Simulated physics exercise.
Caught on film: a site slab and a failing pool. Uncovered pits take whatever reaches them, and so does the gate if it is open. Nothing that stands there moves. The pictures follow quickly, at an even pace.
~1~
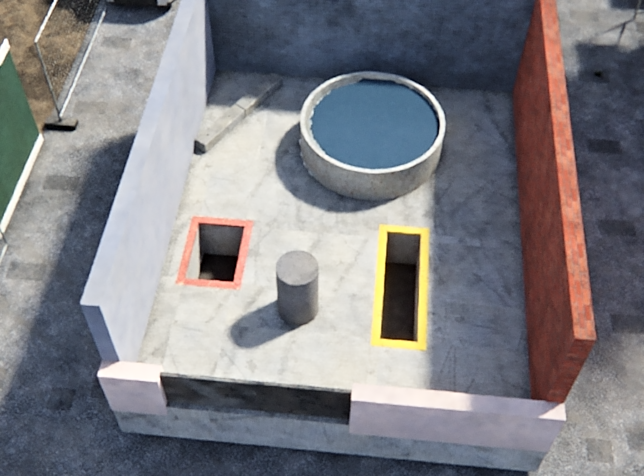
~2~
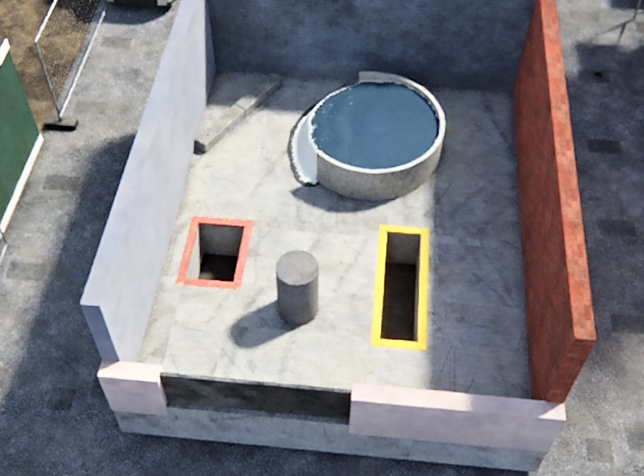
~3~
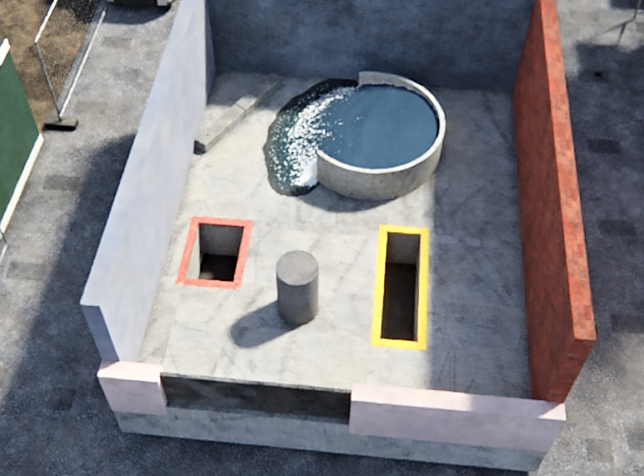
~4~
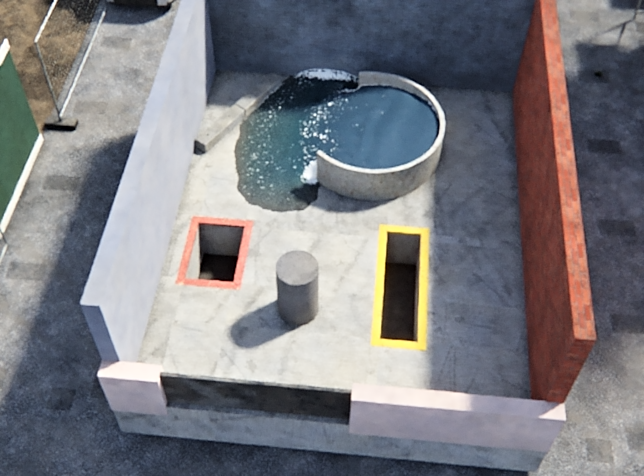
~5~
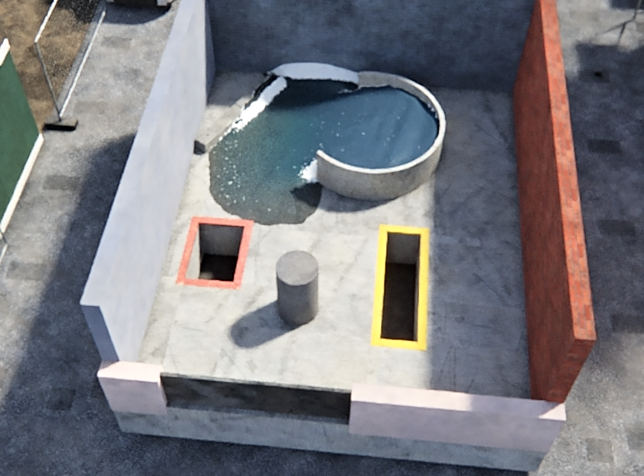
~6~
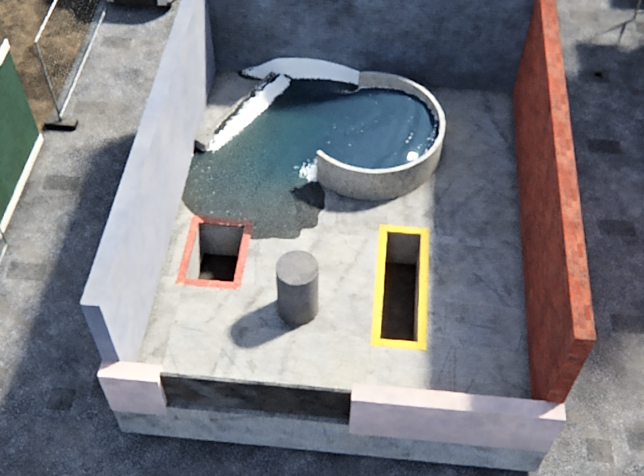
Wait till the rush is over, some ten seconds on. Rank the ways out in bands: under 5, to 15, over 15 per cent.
One by one: The gate takes less than 5 %; the yellow pit takes between 5 and 15 %; the red pit takes more than 15 %.
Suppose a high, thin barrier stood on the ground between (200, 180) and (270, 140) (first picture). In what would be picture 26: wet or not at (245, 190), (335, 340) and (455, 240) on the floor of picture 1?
In that order: Wet, not flooded, free of water.
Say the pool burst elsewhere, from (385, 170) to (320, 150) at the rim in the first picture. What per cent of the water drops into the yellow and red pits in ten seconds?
In per cent: Yellow 25, red 30.
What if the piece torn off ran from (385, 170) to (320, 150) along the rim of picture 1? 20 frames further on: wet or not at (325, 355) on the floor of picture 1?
At that place: Under water.
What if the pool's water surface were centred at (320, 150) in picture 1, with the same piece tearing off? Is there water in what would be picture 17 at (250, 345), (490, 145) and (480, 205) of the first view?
One after the other: Not flooded, free of water, not flooded.
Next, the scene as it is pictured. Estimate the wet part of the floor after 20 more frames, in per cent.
I make it 45 per cent.
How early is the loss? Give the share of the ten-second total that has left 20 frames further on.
Roughly 40 per cent.
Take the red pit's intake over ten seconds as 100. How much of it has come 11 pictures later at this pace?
About 15 per cent.
A moment on, water covers 30 % of the floor; the gate 0 %, the yellow pit 0 %, the red pit 1 %.
Next, water covers 35 % of the floor; the gate 0 %, the yellow pit 0 %, the red pit 5 %.
Then, water covers 45 % of the floor; the gate 0 %, the yellow pit 0 %, the red pit 17 %.
Later, water covers 75 % of the floor; the gate 0 %, the yellow pit 2 %, the red pit 28 %.
In the end, water covers 90 % of the floor; the gate 0 %, the yellow pit 7 %, the red pit 35 %.
